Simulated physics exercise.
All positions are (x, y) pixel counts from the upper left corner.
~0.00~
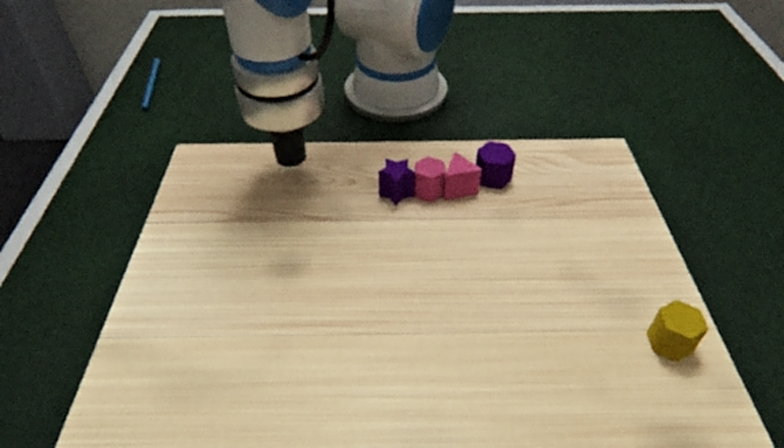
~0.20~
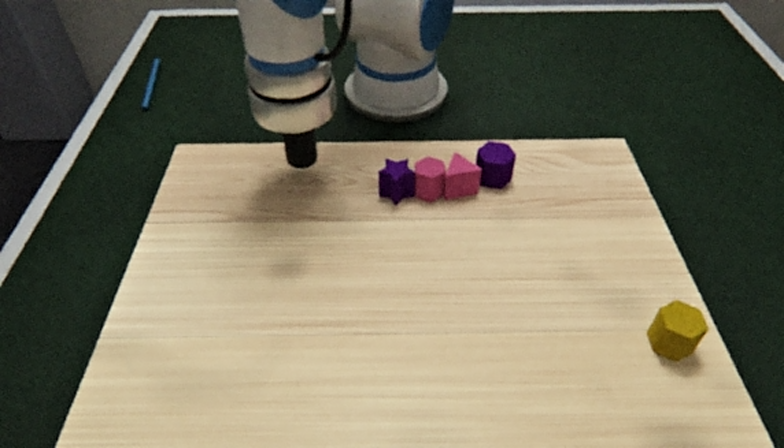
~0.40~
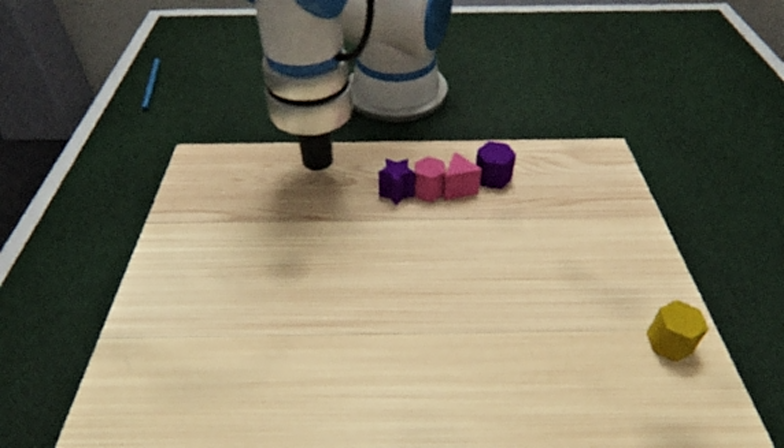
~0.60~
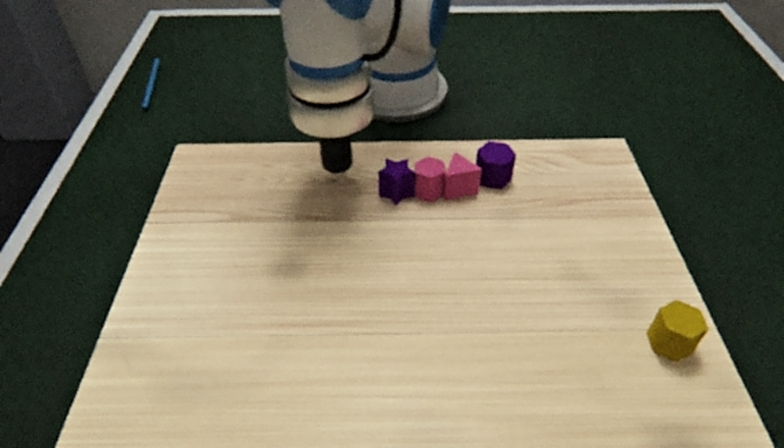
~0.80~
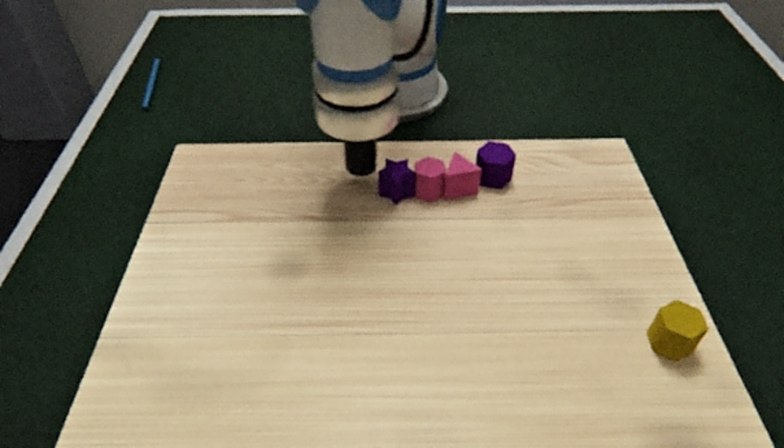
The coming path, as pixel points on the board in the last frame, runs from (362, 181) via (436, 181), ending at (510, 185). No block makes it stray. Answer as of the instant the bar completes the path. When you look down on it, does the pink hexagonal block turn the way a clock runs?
Short answer: No.
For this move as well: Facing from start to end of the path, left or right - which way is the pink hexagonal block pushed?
Goes right.
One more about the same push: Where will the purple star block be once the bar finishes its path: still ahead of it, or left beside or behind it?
The bar should slip past it.
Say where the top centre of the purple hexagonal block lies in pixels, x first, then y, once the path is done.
The middle of the upper face of the purple hexagonal block will lie at about (542, 149) in the picture.
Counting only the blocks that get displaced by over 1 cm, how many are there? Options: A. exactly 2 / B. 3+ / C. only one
B (3+)
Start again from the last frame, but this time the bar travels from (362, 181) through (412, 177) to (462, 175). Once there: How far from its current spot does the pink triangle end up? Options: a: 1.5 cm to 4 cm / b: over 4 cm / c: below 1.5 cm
Choice a: 1.5 cm to 4 cm.
The first path, step by step. One third of the way, bar at (412, 167); purple star block at (419, 174), turned 60° clockwise; pink hexagonal block at (455, 178), turned 15° anticlockwise; pink triangle at (477, 168), turned 35° anticlockwise.
Two thirds of the way, bar at (463, 168); purple star block at (422, 174), turned 90° clockwise; pink hexagonal block at (456, 180), turned 25° anticlockwise; pink triangle at (491, 174).
At the end, bar at (513, 171); purple star block at (422, 174), turned 90° clockwise; pink hexagonal block at (456, 180), turned 25° anticlockwise; pink triangle at (513, 178), turned 85° clockwise; purple hexagonal block at (542, 149), turned 30° anticlockwise.
